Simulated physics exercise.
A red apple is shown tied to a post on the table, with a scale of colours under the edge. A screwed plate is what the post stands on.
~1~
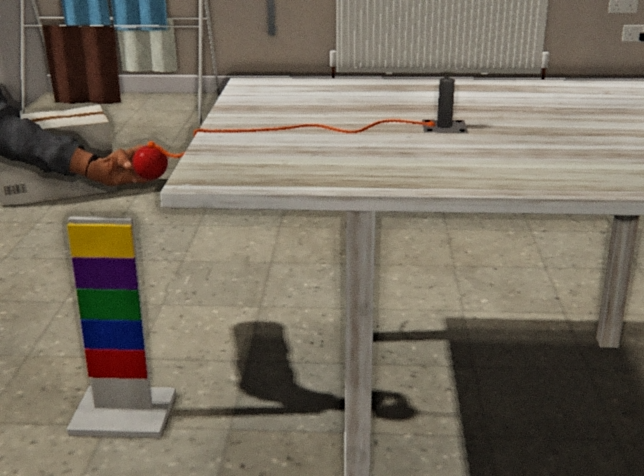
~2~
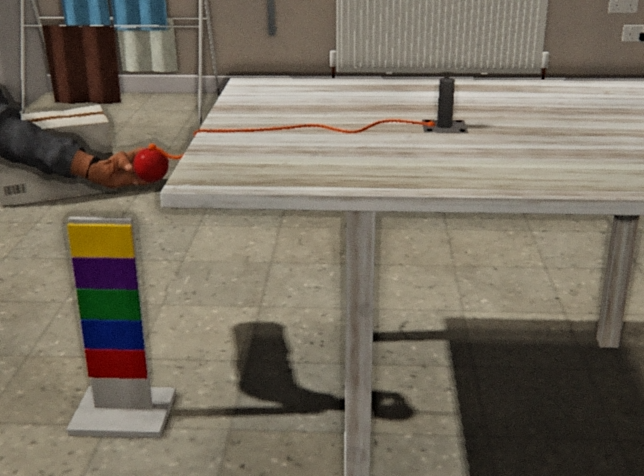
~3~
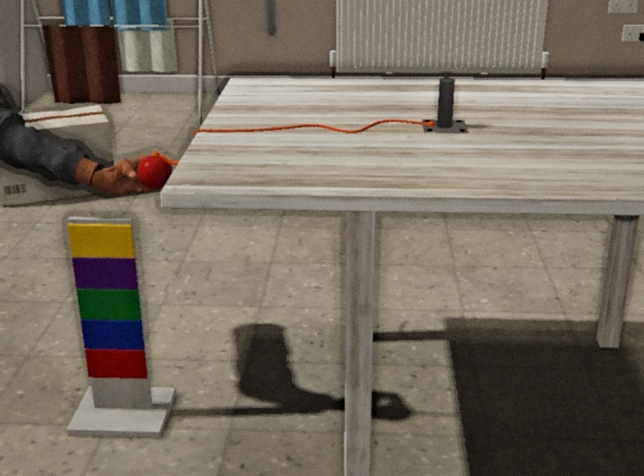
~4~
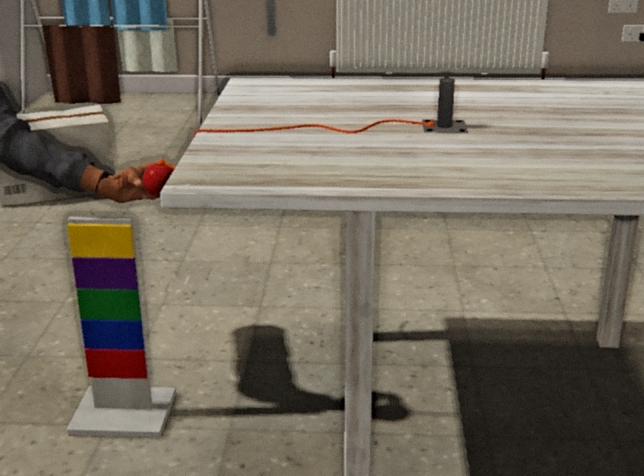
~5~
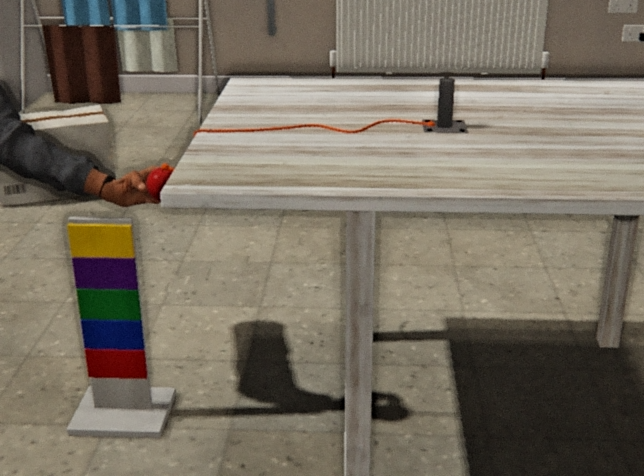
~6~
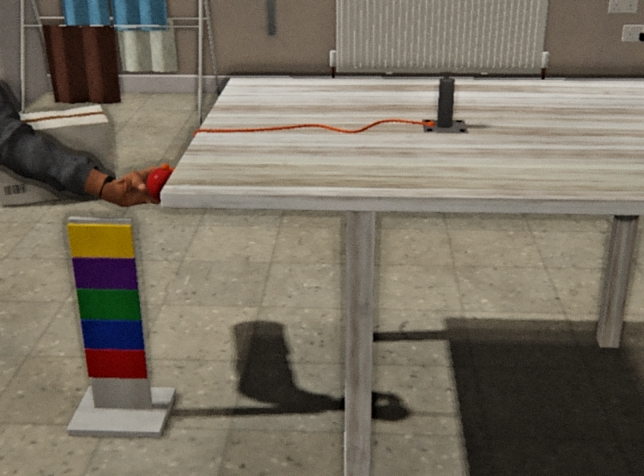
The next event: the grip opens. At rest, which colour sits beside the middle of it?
Its centre is beside yellow.
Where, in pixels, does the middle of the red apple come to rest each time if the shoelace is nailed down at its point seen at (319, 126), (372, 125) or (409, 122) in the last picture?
It ends up near (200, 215) the first time, (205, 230) the second and (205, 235) the third.
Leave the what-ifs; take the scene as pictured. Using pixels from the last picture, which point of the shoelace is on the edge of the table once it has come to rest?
It's the bit near (227, 131).
Soon after, apple near (200, 227); level with yellow.
Then, apple near (196, 236); level with yellow.
At rest, apple near (207, 239); level with yellow. The yellow one.
